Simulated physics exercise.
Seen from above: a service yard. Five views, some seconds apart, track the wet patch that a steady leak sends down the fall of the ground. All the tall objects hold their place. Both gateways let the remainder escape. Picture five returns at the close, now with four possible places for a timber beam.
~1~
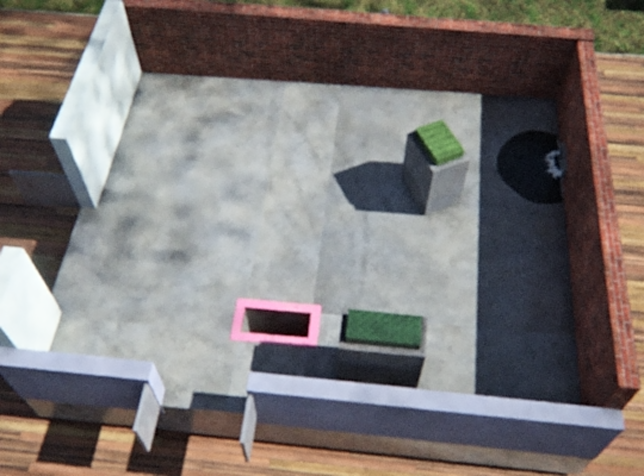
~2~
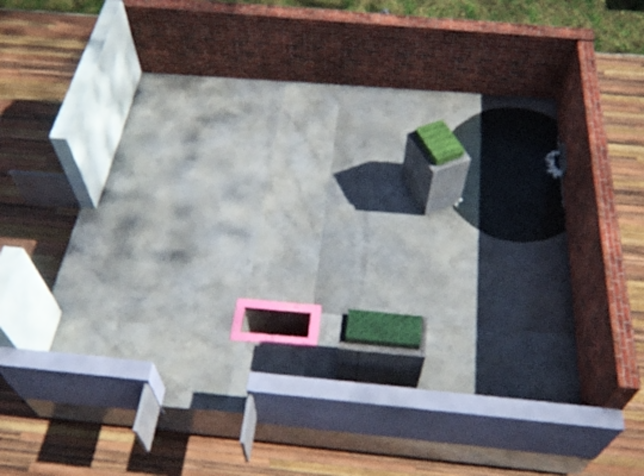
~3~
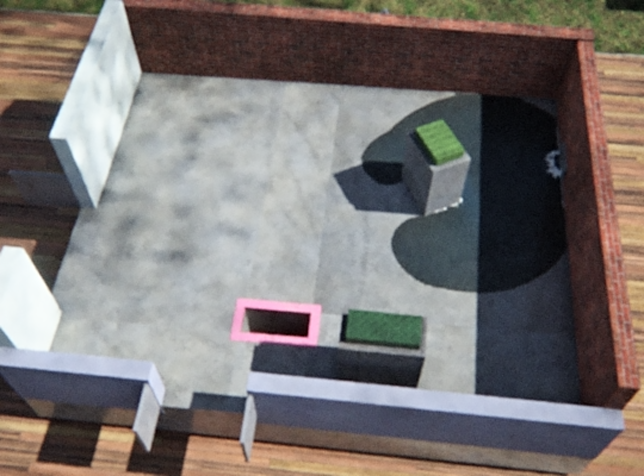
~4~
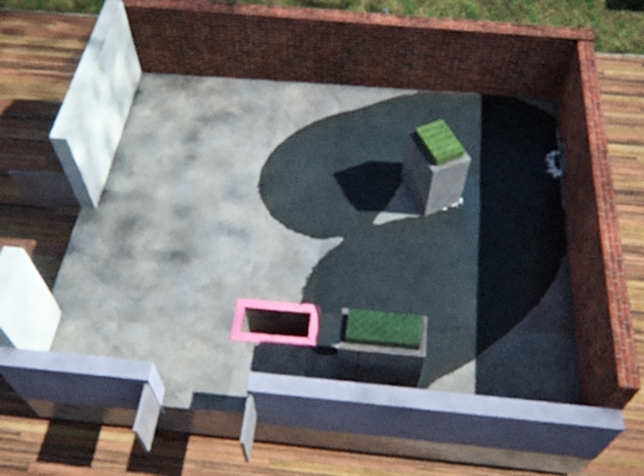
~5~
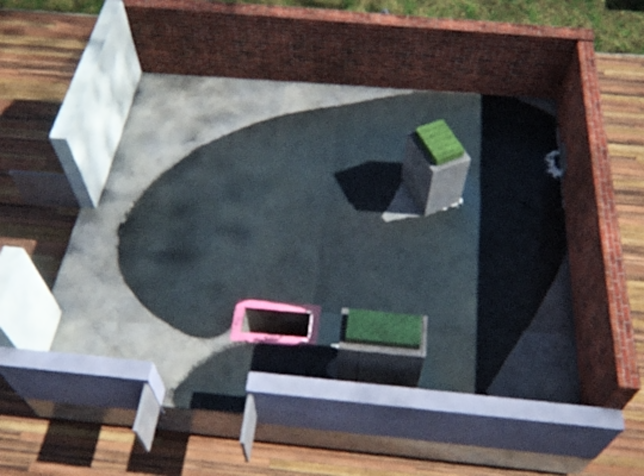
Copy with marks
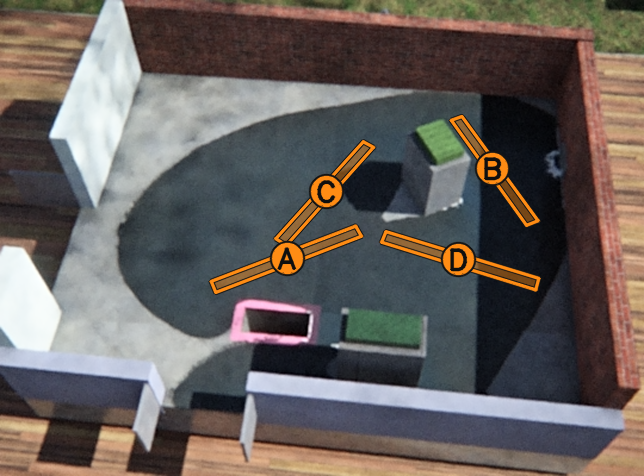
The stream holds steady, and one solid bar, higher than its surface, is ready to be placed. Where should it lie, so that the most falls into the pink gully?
Use spot C.
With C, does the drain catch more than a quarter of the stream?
Yes.
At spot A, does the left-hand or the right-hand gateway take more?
More leaves on the left.
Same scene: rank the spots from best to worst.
C, A, B, D.
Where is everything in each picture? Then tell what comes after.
Outfall at (564, 162); pink gully at (276, 323); open gate at (209, 393); open gate at (79, 258); 3 % of the ground under water, visible out to (505, 164); pink gully still dry, in the first picture.
In the second picture, 10 % of the ground under water, visible out to (458, 204); pink gully still dry.
In the third picture, 20 % of the ground under water, visible out to (367, 163); pink gully still dry.
In the fourth picture, 39 % of the ground under water, visible out to (332, 344); pink gully still dry.
In the fifth picture, 64 % of the ground under water, visible out to (125, 230); pink gully taking water.
In orange, A from (213, 286) to (358, 231); B from (456, 118) to (532, 223); C from (281, 242) to (368, 144); D from (383, 236) to (537, 284).
If A is chosen, about 27 % of the stream goes into the pink gully, about 73 % out by the gates.
If B is chosen, about 19 % of the stream goes into the pink gully, about 81 % out by the gates.
If C is chosen, about 46 % of the stream goes into the pink gully, about 54 % out by the gates.
If D is chosen, about 7 % of the stream goes into the pink gully, about 93 % out by the gates.
